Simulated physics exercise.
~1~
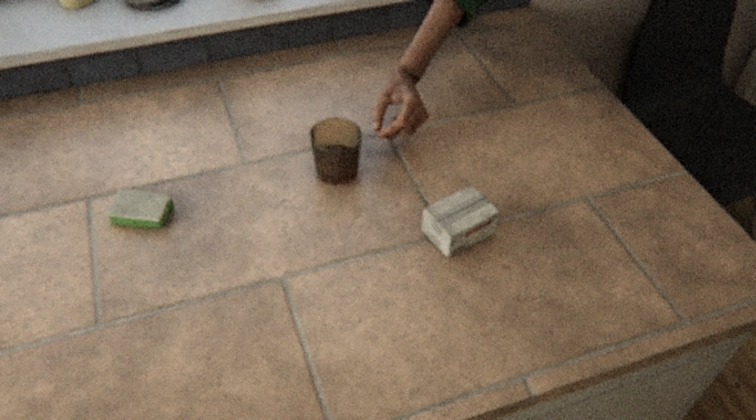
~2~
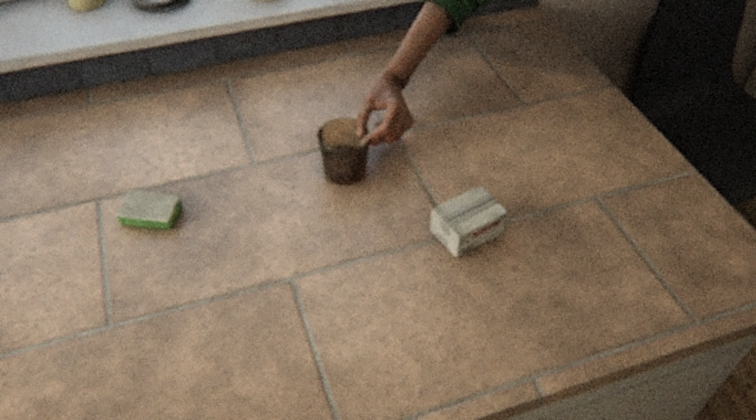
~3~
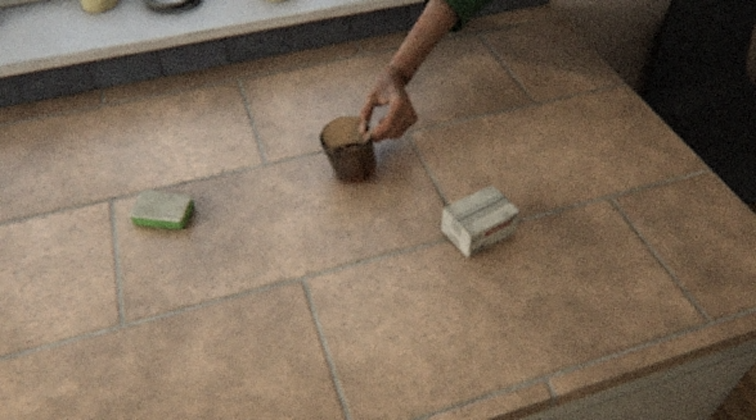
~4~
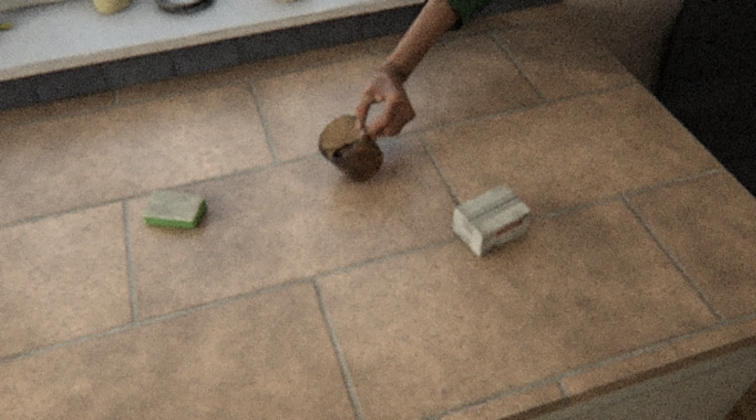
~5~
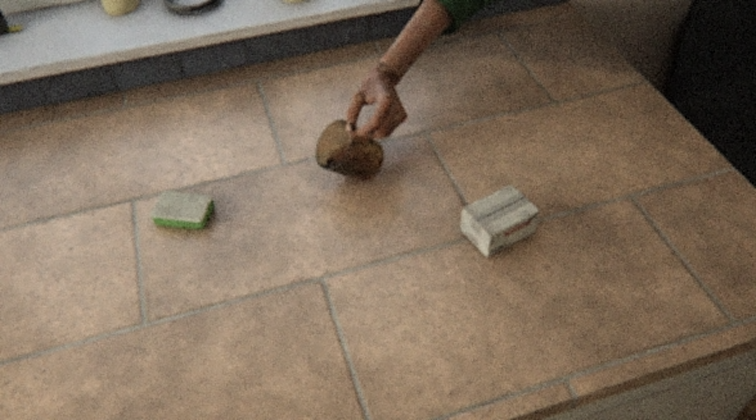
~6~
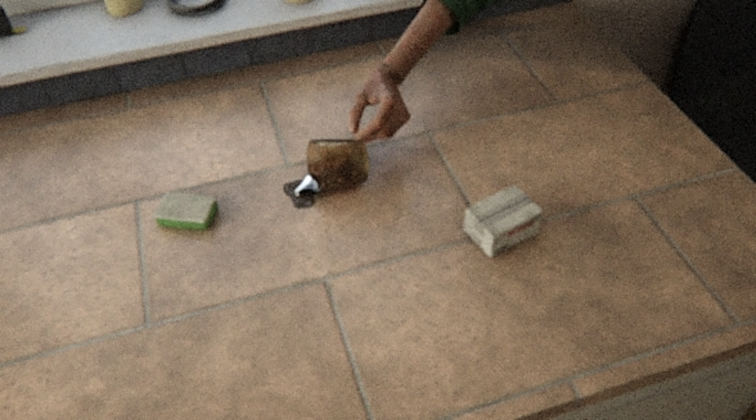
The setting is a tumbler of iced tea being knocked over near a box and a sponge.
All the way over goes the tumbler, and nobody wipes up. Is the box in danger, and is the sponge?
As for the box, it avoids the spill; as for the sponge, it meets the spill.
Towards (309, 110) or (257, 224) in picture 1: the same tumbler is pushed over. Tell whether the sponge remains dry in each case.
Case one, the item is left alone; case two, the item is caught.
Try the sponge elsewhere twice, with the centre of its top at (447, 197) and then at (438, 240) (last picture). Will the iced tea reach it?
In the first spot it stays clear, in the second spot it stays clear.
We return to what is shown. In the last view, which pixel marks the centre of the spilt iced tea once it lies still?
The centre comes to rest around (199, 225).
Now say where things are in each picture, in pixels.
In the first picture, it stands upright; tumbler (336, 151) about a quarter full; box (462, 209); sponge (139, 203).
In the second picture, it is being nudged; tumbler about a quarter full, surface at (345, 159).
In the third picture, it is being nudged; tumbler (350, 151) about a quarter full; sponge (161, 204).
In the fourth picture, it is being nudged; tumbler (352, 150) tipped 30°; box (493, 208).
In the fifth picture, it is being nudged; tumbler (350, 153) tipped 45°.
In the sixth picture, it is falling; tumbler (337, 163) tipped 80°; a puddle starts at (300, 193); box (504, 209); sponge (185, 205).
Next, the puddle covers about as much as a plate; the box is clear of it; the sponge is in it.
After that, the puddle covers about as much as a tray; the box is clear of it; the sponge is in it.
Finally, the puddle covers about as much as a tray; the box is clear of it; the sponge is in it.
